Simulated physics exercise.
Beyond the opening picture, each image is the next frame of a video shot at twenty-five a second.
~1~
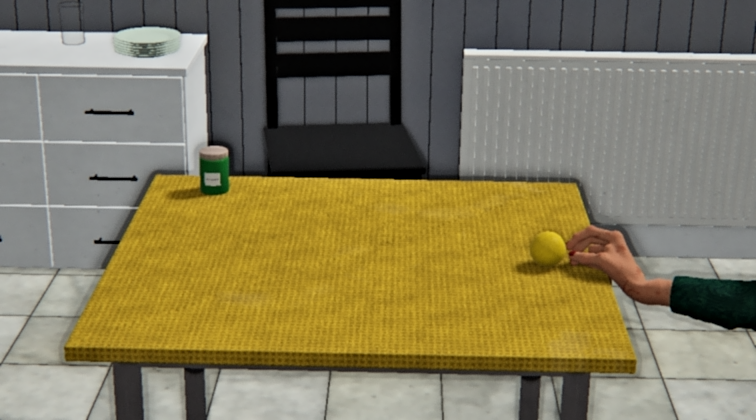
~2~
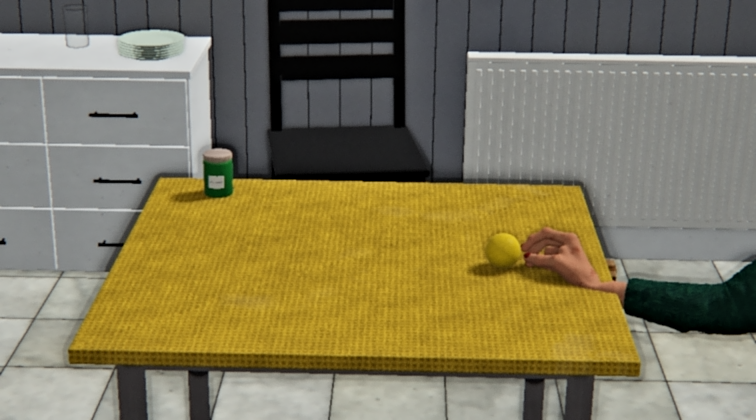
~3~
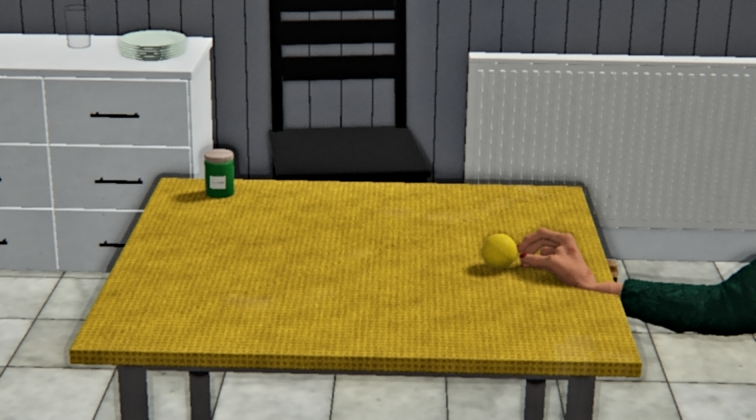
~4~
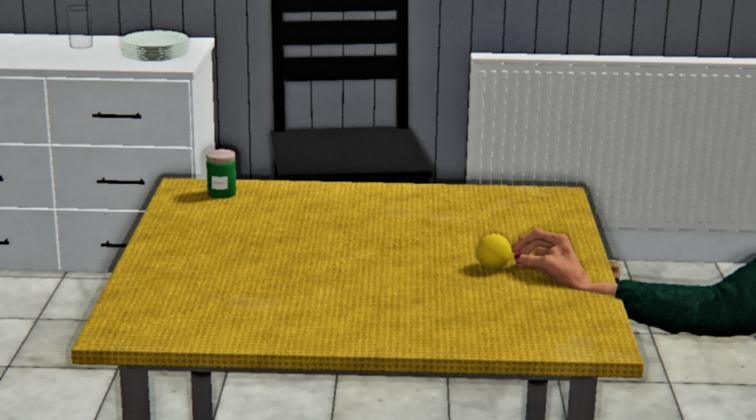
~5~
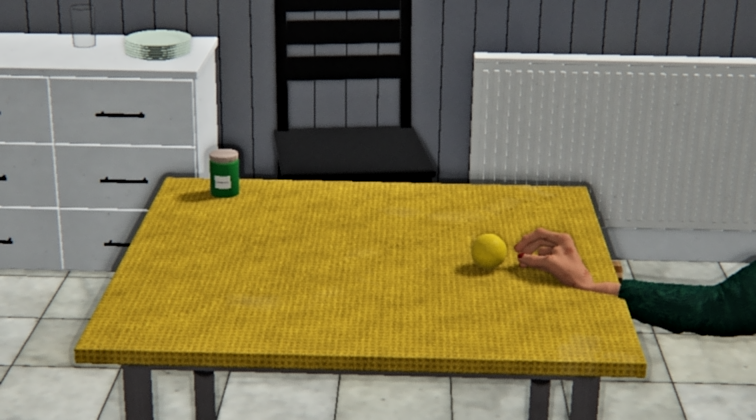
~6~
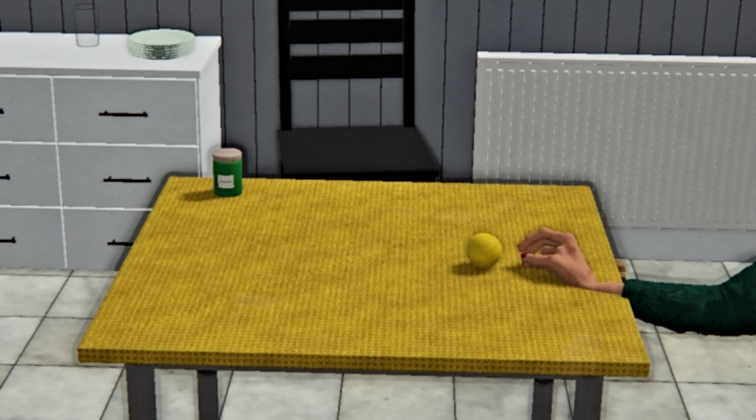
In the video, a hand at the right of a yellow table pushes a yellow lemon leftward across the top, then separates from it as the lemon moves slightly farther left, while a green jar stands near the back left corner.
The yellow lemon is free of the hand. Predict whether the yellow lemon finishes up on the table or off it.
Survives the push.
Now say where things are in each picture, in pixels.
The first picture shows under the hand; yellow lemon (548, 249).
The second picture shows under the hand; yellow lemon (503, 251).
The third picture shows under the hand; yellow lemon (499, 251).
The fourth picture shows yellow lemon (494, 252).
The fifth picture shows yellow lemon (489, 252).
The sixth picture shows yellow lemon (484, 251) displaced a little.
Then, 0.20 s past the last view, yellow lemon displaced about its own width near (449, 250).
Then, 0.50 s past the last view, yellow lemon displaced well along near (406, 249).
Then, 0.90 s past the last view, yellow lemon displaced well along near (369, 248).
Finally, moved from the start, yellow lemon. Final places as the last picture's camera would see them, yellow lemon near (354, 248).
